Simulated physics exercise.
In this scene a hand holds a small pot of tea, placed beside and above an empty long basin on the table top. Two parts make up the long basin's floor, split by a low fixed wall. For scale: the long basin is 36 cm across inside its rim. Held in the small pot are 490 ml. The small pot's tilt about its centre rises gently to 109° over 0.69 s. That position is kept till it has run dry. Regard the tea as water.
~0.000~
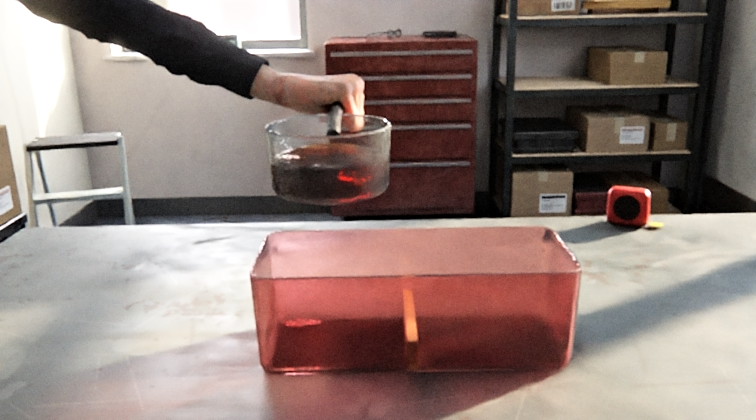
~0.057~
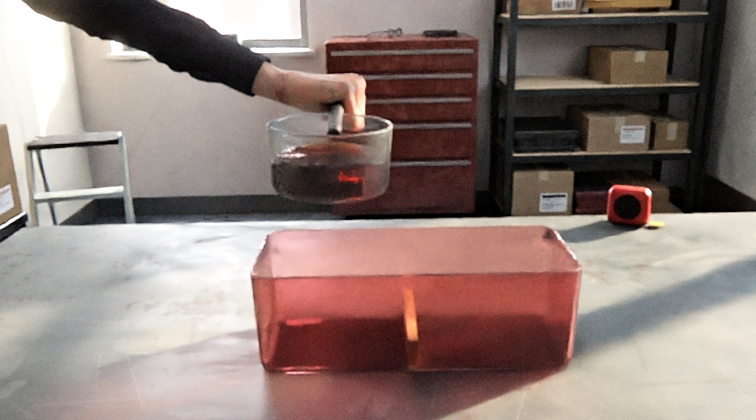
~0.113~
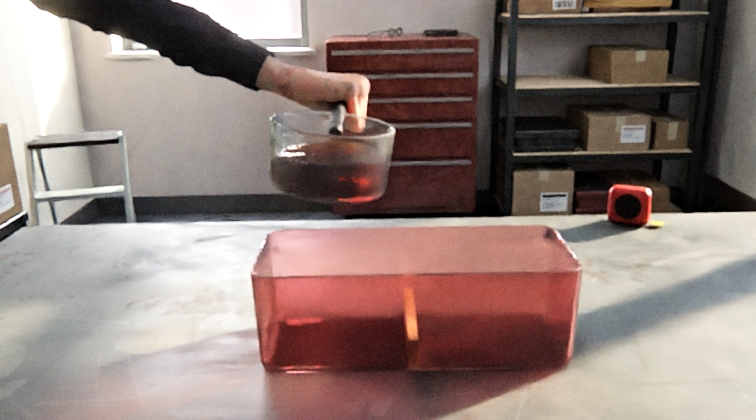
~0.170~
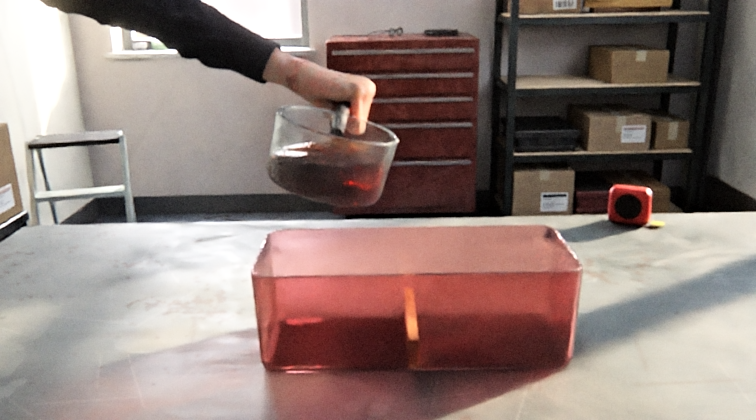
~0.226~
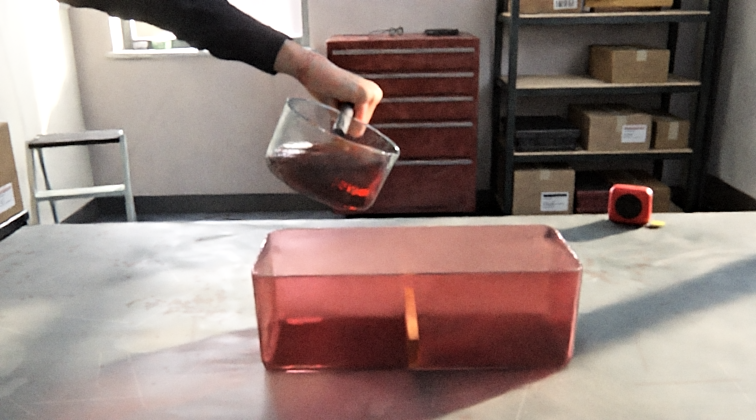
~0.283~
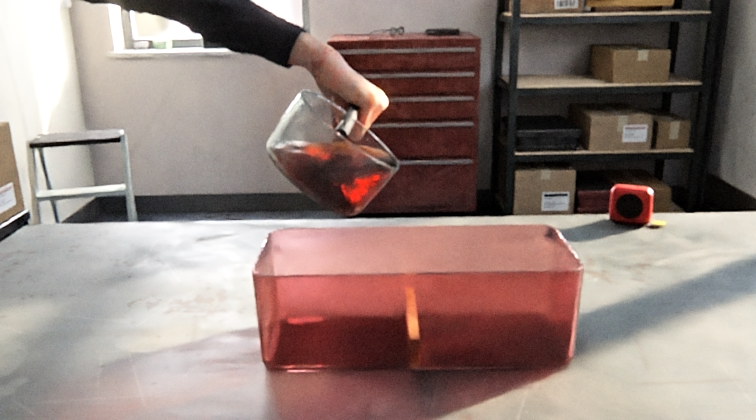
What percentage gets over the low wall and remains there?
62 %.
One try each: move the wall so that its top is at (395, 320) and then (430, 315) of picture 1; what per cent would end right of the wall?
Respectively 85 and 35 %.
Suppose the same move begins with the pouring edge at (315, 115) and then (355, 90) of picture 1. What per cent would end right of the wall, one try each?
Some 15 and 35 per cent, in that order.
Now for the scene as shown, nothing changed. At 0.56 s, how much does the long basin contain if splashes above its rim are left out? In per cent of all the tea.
Around 40 percent.
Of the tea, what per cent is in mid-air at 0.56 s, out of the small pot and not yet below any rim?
Some 32 % is the figure.
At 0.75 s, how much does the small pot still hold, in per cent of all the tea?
Around 6 in a hundred is still there.
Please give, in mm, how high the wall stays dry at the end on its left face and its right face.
Near 28 mm for the left and near 24 mm for the right.
By 0.56 s the tilt is 99° and 29 per cent is still to pour, 3 is left of the wall and 37 right of it.
By 0.75 s the tilt is 109° and 6 per cent is still to pour, 27 is left of the wall and 62 right of it.
By 0.96 s the tilt is 109° and 0 per cent is still to pour, 37 is left of the wall and 62 right of it.
By 1.19 s the tilt is 109° and 0 per cent is still to pour, 37 is left of the wall and 62 right of it.
At rest 37 per cent lies left of the wall, 62 right of it and 0 outside.
